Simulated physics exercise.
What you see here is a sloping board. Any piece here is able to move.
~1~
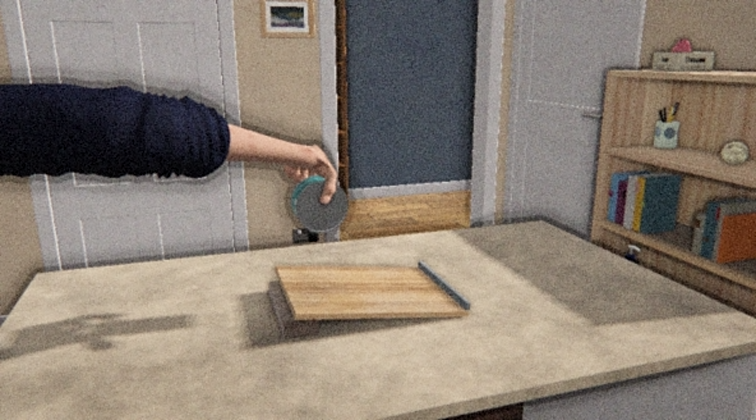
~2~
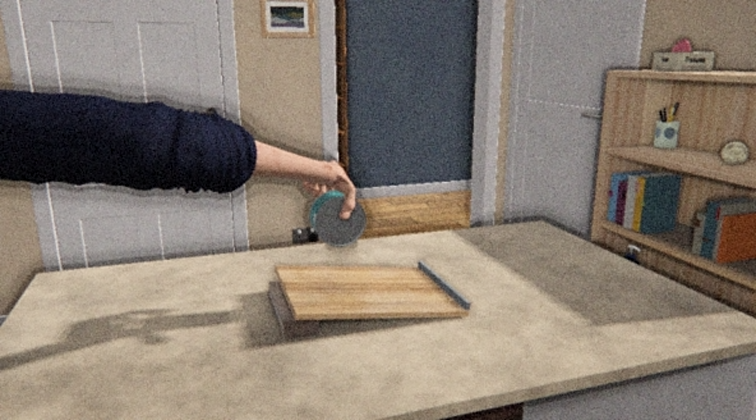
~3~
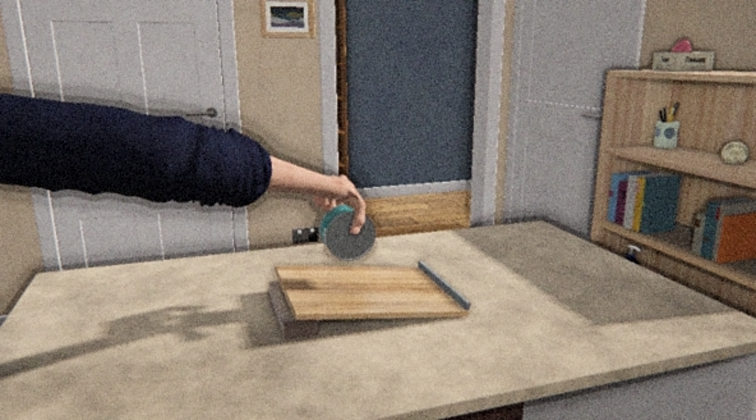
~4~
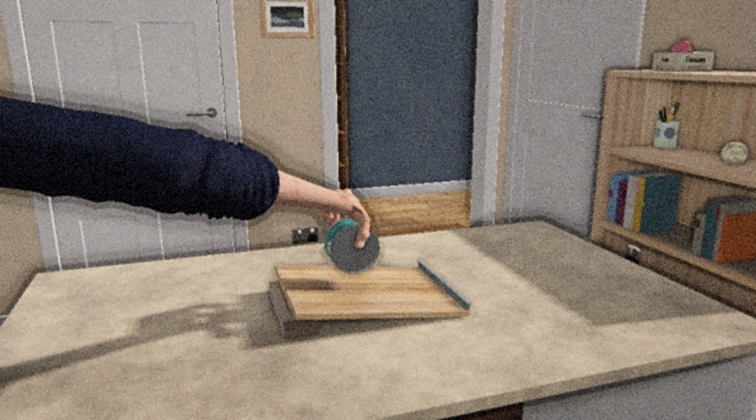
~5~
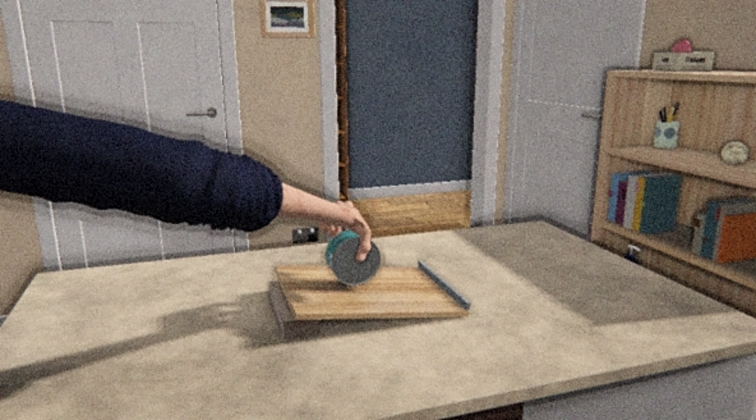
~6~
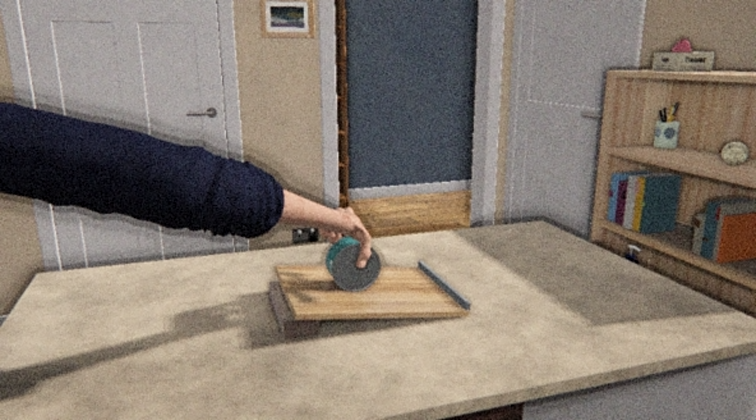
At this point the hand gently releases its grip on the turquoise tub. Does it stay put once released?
No.
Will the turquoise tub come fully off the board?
Turquoise tub - still on top.
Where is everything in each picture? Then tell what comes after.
In the first frame, still above its spot; turquoise tub (320, 204).
In the second frame, still above its spot; turquoise tub (338, 218).
In the third frame, still above its spot; turquoise tub (347, 232).
In the fourth frame, still above its spot; turquoise tub (352, 245).
In the fifth frame, still above its spot; turquoise tub (353, 257).
In the sixth frame, in place under the hand; turquoise tub (353, 264).
Then, 0.60 s after the last picture, turquoise tub rolled about its own width near (395, 264).
Then, 0.80 s after the last picture, turquoise tub rolled well along near (430, 262).
Then, 1.60 s after the last picture, turquoise tub rolled about its own width near (420, 265).
At rest, moved from the start, turquoise tub. Seen from the same camera at the end, turquoise tub near (427, 265). The turquoise tub runs down the board.
